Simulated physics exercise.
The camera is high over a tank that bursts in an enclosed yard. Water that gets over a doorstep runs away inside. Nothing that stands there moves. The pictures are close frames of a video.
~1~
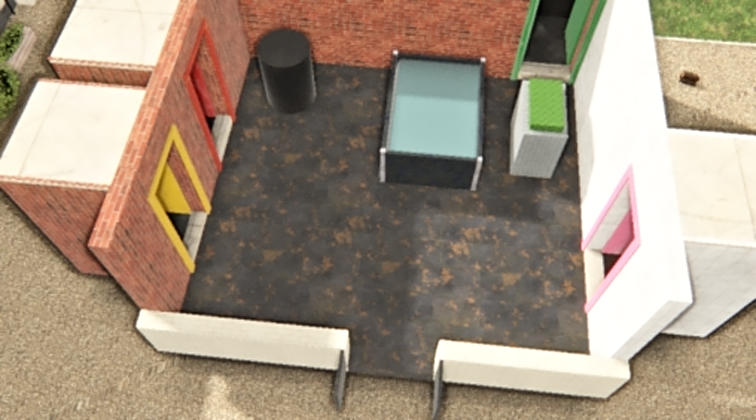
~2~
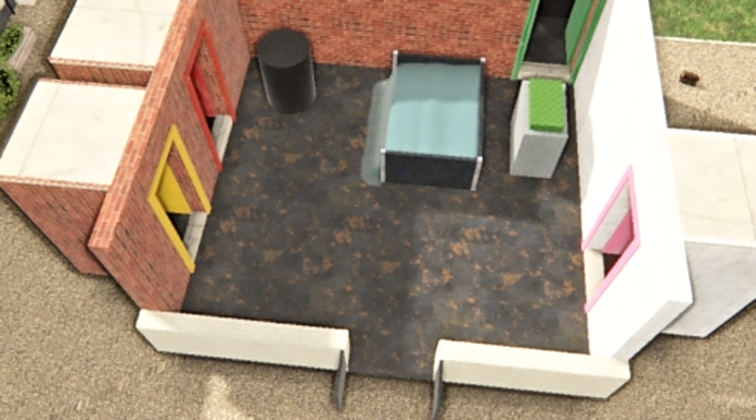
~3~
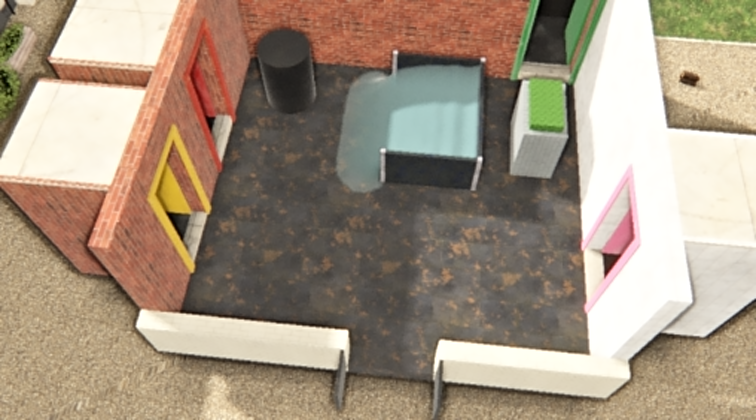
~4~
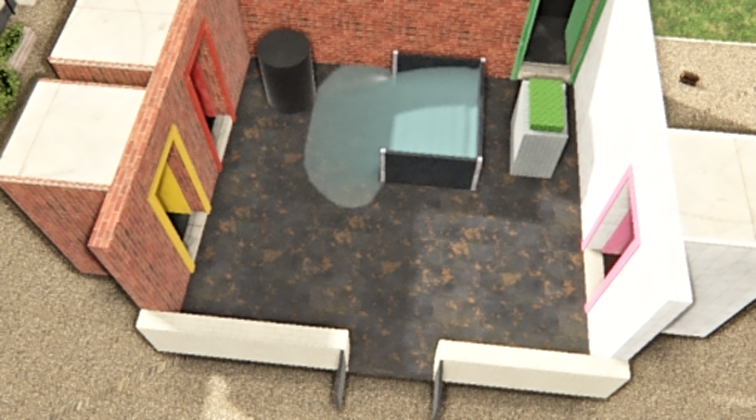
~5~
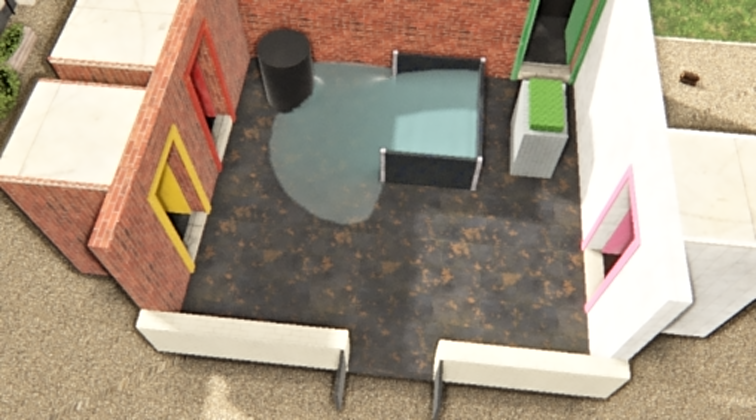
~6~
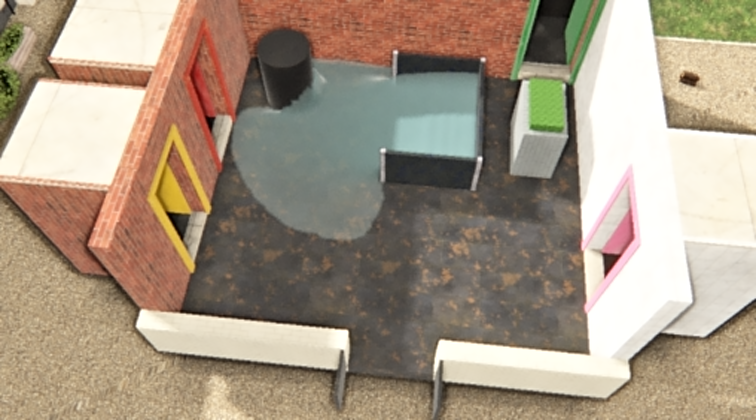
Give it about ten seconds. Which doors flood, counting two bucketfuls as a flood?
The red door lets in a lot; the yellow door lets in a lot; the green door admits no more than that; the pink door admits no more than that.
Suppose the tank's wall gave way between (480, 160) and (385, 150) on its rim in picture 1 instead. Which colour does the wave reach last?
The green-painted one.
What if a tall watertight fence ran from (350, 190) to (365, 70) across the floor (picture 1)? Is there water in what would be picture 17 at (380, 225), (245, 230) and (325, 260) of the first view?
As listed: Flooded, not flooded, awash.
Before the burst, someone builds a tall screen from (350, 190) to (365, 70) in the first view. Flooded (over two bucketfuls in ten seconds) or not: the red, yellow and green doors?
My reading: The red one takes less; the yellow one lets less in; the green one lets less in.
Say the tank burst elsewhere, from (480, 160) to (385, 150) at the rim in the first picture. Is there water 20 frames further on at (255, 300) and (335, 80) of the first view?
As listed: Covered, no water.
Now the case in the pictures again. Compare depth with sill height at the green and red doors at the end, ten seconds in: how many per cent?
In turn 40 and 30 per cent.
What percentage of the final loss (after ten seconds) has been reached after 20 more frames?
Near 55 in a hundred.
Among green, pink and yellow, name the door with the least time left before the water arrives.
I say the yellow-painted one.
A moment on, water covers 35 % of the floor; the red door over two buckets in, the yellow door wet at the sill, nothing in, the green door not reached, the pink door not reached.
Next, water covers 40 % of the floor; the red door far over two buckets in, the yellow door over two buckets in, the green door not reached, the pink door not reached.
Then, water covers 50 % of the floor; the red door far over two buckets in, the yellow door over two buckets in, the green door wet at the sill, nothing in, the pink door not reached.
Later, water covers 85 % of the floor; the red door far over two buckets in, the yellow door far over two buckets in, the green door wet at the sill, nothing in, the pink door wet at the sill, nothing in.
In the end, water covers 95 % of the floor; the red door far over two buckets in, the yellow door far over two buckets in, the green door wet at the sill, nothing in, the pink door under two buckets in.
